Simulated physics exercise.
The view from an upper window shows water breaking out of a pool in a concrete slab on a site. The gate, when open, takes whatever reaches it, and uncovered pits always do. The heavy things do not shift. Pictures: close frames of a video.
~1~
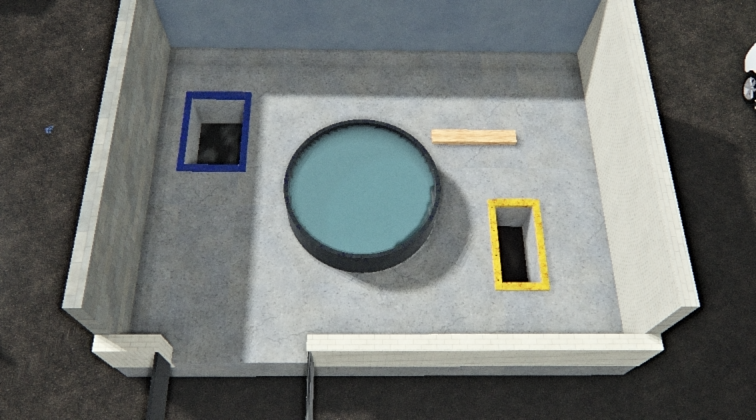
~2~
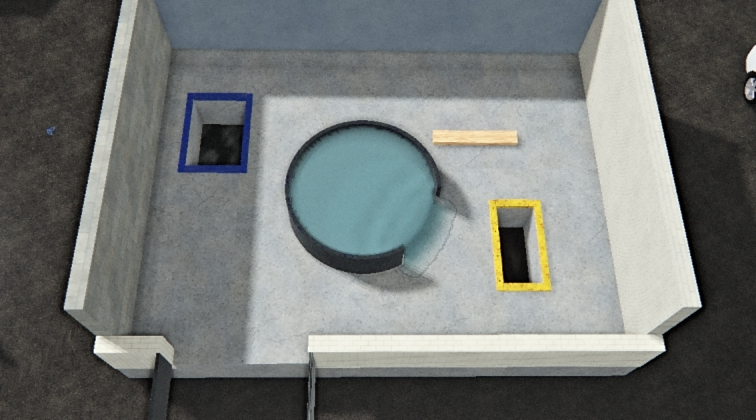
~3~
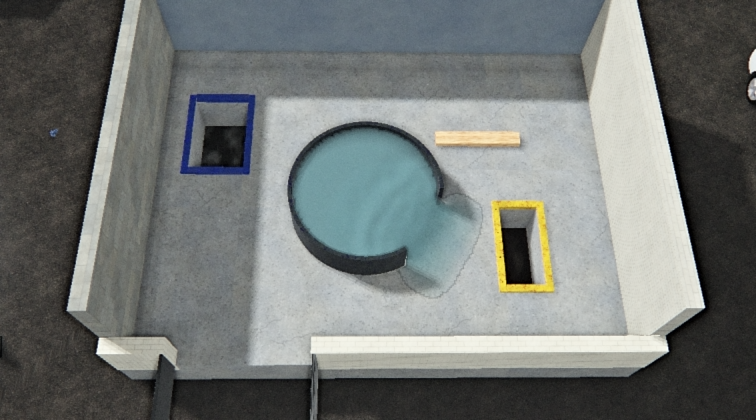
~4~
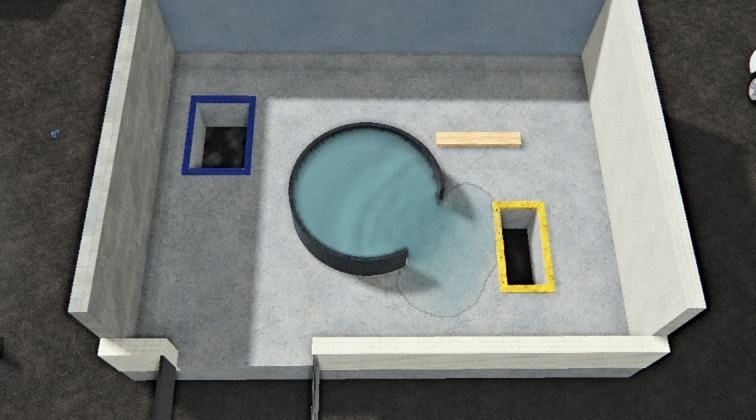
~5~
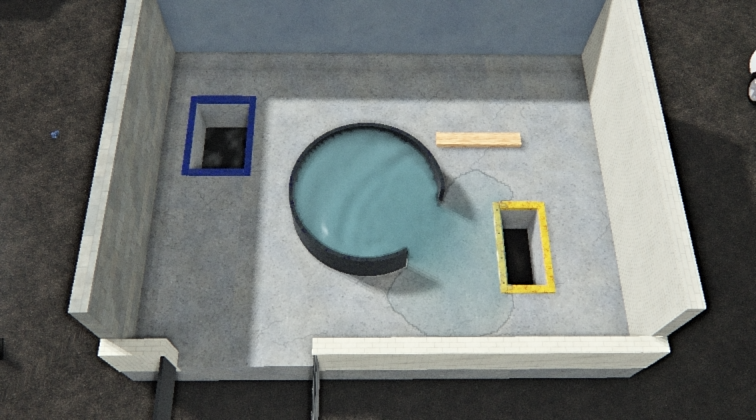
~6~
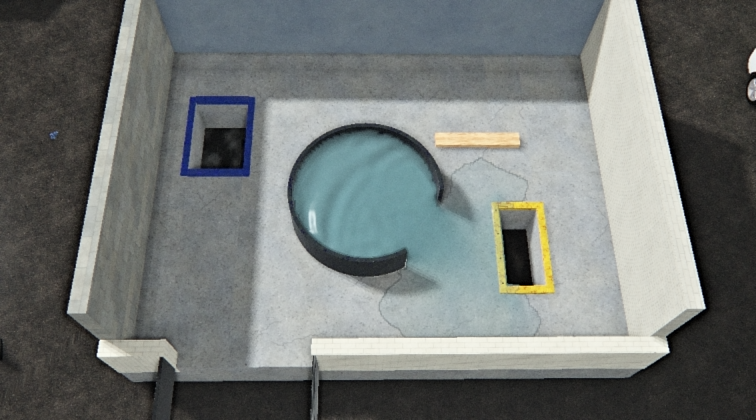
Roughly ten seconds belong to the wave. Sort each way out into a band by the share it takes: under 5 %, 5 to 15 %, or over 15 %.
Shares: The gate takes under 5 %; the blue pit takes under 5 %; the yellow pit takes over 15 %.
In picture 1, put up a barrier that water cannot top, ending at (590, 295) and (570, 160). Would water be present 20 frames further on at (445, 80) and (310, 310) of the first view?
Spared, then swamped.
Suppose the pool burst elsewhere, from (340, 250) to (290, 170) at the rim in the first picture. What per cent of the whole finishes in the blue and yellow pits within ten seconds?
Blue 8 %, yellow 0 %.
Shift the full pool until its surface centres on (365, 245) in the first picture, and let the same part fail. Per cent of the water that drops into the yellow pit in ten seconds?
The yellow pit gets around 15 per cent.
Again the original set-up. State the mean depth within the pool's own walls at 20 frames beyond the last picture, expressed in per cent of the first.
By my count, 40 per cent.
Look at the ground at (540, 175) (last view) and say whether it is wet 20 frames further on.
Result: Inundated.
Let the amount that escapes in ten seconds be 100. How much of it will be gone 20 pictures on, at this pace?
It works out at roughly 65 per cent.
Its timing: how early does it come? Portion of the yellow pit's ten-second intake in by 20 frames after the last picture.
Roughly 65 per cent.
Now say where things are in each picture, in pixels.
The first frame shows the pool at (362, 188) is whole and still.
In the second frame, the front is at (445, 202), out from the gap at (426, 232).
In the third frame, water pours out at (429, 234) and has run to (476, 210).
In the fourth frame, the front is at (458, 308), out from the gap at (430, 235).
In the fifth frame, water pours out at (430, 235) and has run to (490, 327).
In the sixth frame, water pours out at (429, 235) and has run to a hidden place.
A moment on, water covers 15 % of the floor; the gate 0 %, the blue pit 0 %, the yellow pit 8 %.
Next, water covers 20 % of the floor; the gate 0 %, the blue pit 0 %, the yellow pit 17 %.
Then, water covers 30 % of the floor; the gate 0 %, the blue pit 0 %, the yellow pit 26 %.
Later, water covers 50 % of the floor; the gate 0 %, the blue pit 0 %, the yellow pit 35 %.
In the end, water covers 80 % of the floor; the gate 1 %, the blue pit 0 %, the yellow pit 39 %.
